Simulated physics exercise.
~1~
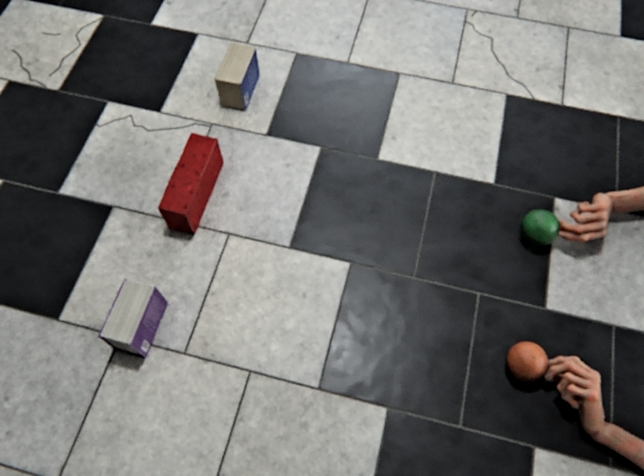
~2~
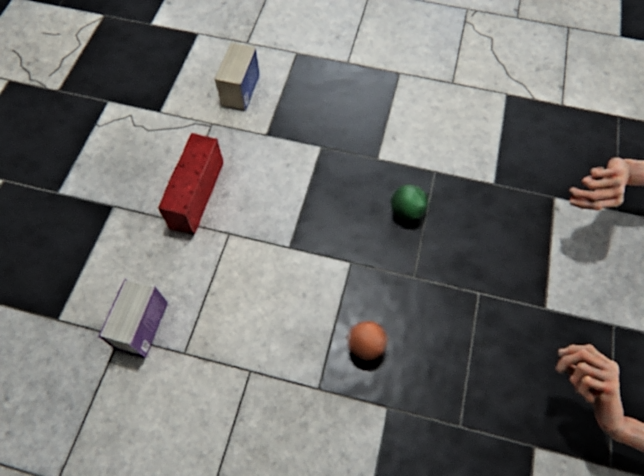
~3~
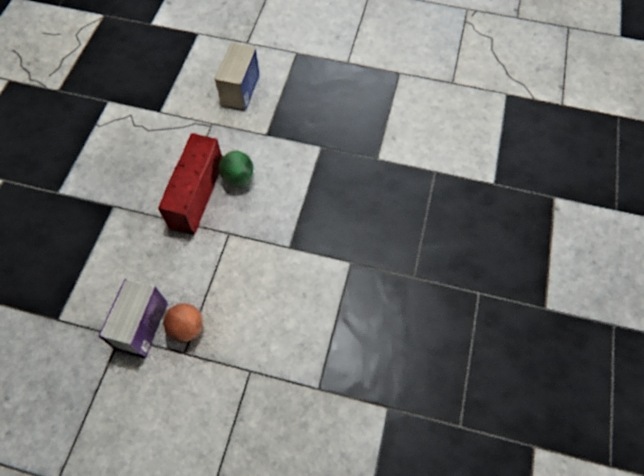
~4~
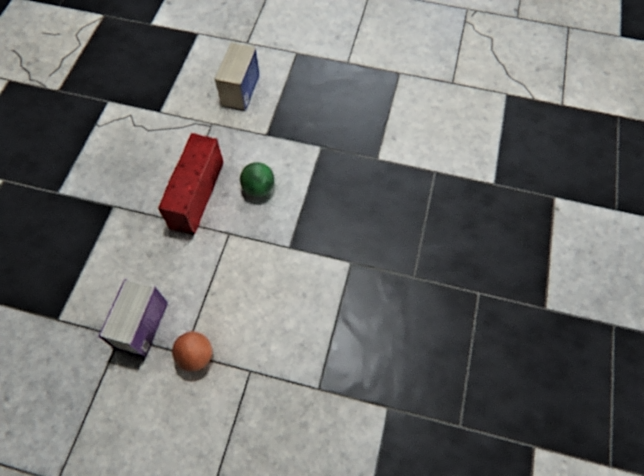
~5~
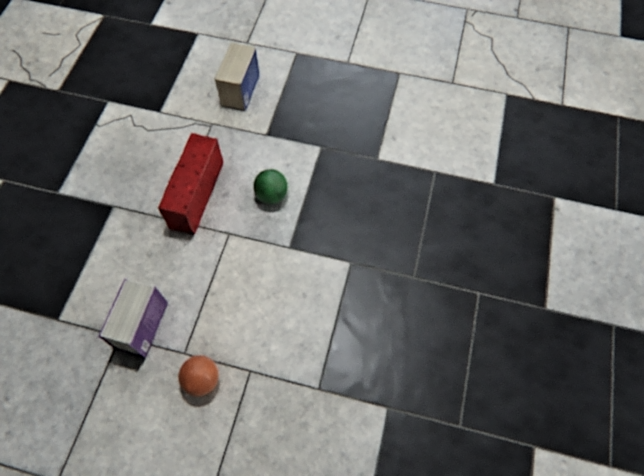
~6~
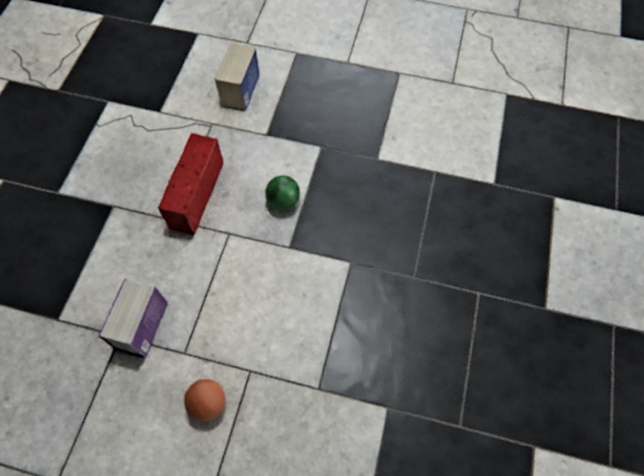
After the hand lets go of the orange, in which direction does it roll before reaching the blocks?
The orange rolls to the left across the tiled floor, toward the purple book.
